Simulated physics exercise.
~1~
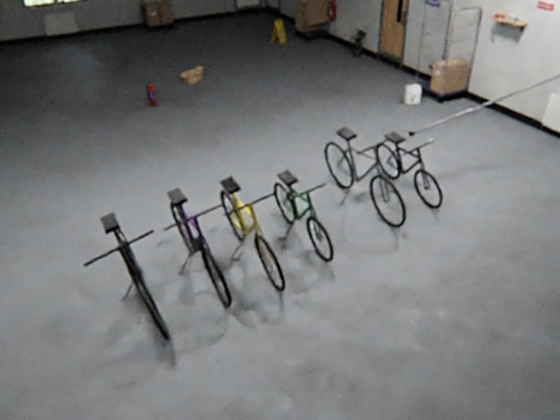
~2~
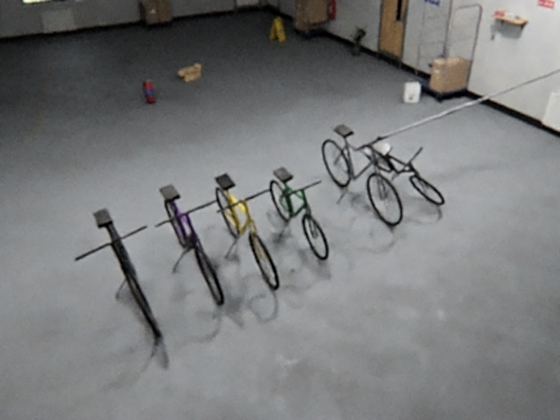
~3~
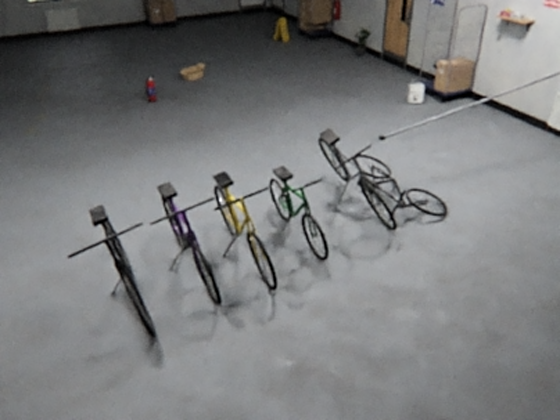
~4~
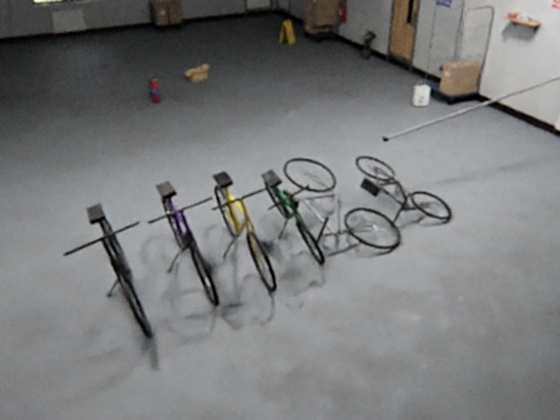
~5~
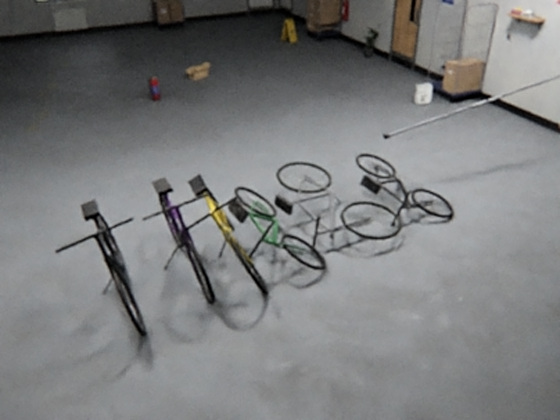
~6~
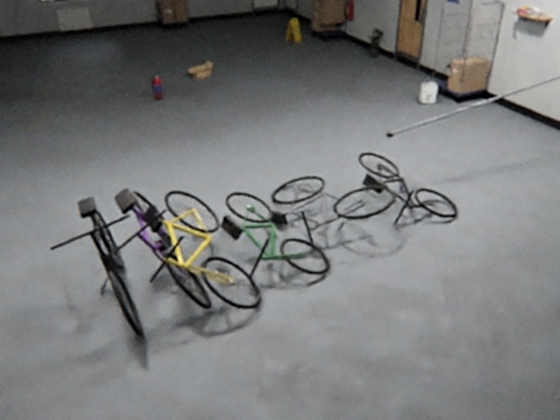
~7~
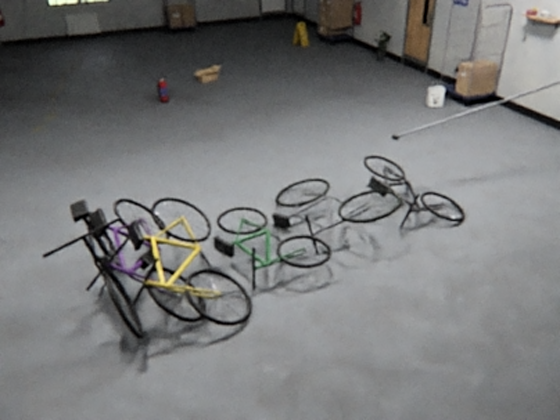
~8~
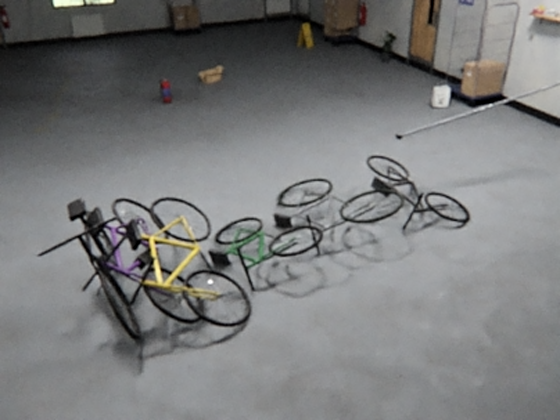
Row of parked bicycles toppling one after another from right to left after a pole's push, leaving only the leftmost standing.
